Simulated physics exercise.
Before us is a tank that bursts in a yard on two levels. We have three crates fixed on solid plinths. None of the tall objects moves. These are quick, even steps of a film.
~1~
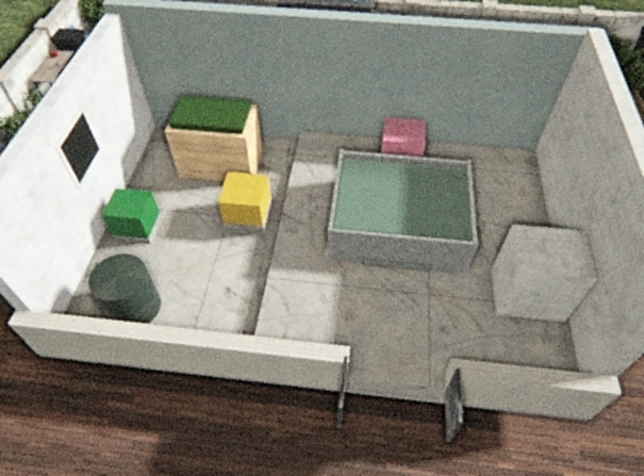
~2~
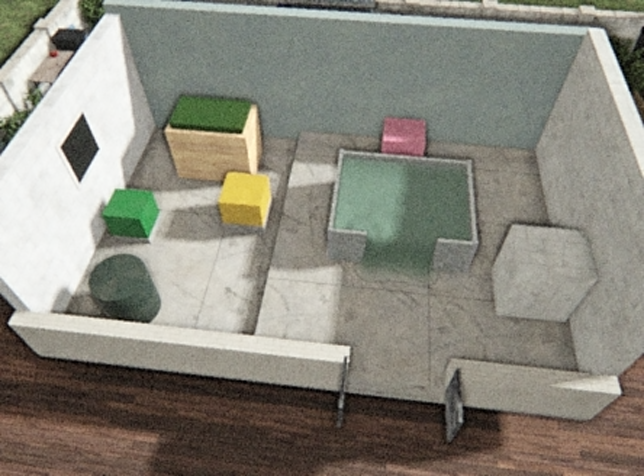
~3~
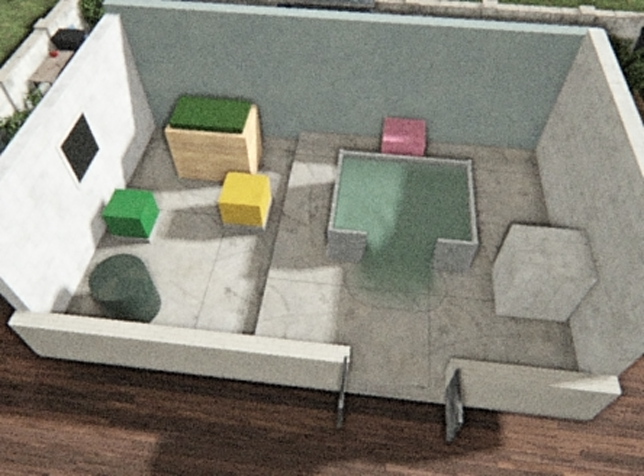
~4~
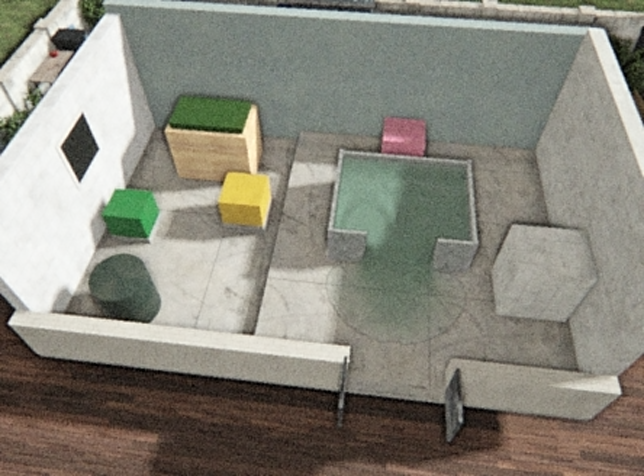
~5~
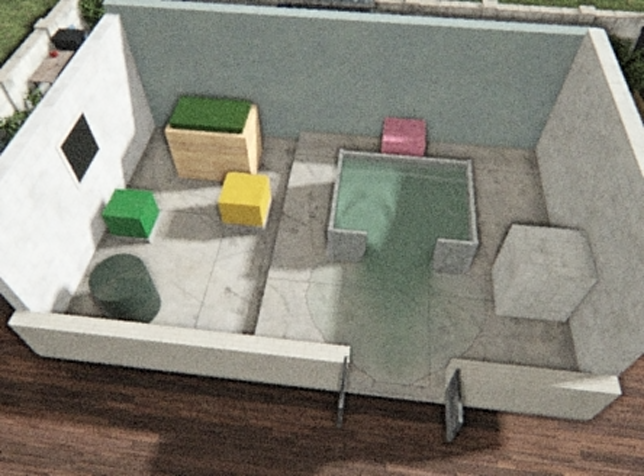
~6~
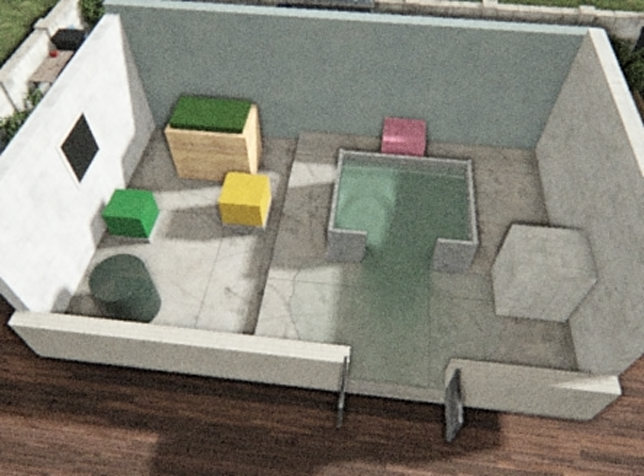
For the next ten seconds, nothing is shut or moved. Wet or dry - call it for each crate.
Calls: Yellow crate - dry; green crate - dry; pink crate - dry.
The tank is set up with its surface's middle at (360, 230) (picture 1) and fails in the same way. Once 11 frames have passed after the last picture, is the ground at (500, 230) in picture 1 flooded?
That spot: Bare.
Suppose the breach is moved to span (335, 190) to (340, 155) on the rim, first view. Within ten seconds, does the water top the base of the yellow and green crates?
Note - yellow goes wet, green goes wet.
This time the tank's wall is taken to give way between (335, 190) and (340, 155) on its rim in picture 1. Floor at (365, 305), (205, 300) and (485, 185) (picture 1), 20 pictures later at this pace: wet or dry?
Okay, the first is left untouched, the next is waterlogged, and the last is left untouched.
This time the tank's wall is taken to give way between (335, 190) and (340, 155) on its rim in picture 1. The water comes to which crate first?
My pick is the yellow-painted one.
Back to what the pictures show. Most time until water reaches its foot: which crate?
Clearly the pink-painted one.
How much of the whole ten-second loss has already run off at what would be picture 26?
Estimate: 55 %.
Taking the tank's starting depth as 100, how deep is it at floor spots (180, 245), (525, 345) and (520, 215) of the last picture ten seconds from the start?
Going in order, that's 4, 6 and 2 %.
A moment on, water covers 20 % of the floor; the yellow crate not reached, the green crate not reached, the pink crate not reached.
Next, water covers 30 % of the floor; the yellow crate not reached, the green crate not reached, the pink crate not reached.
Then, water covers 45 % of the floor; the yellow crate not reached, the green crate water round its plinth, the pink crate not reached.
Later, water covers 60 % of the floor; the yellow crate water round its plinth, the green crate water round its plinth, the pink crate water round its plinth.
In the end, water covers 80 % of the floor; the yellow crate stayed above the water, the green crate stayed above the water, the pink crate stayed above the water.
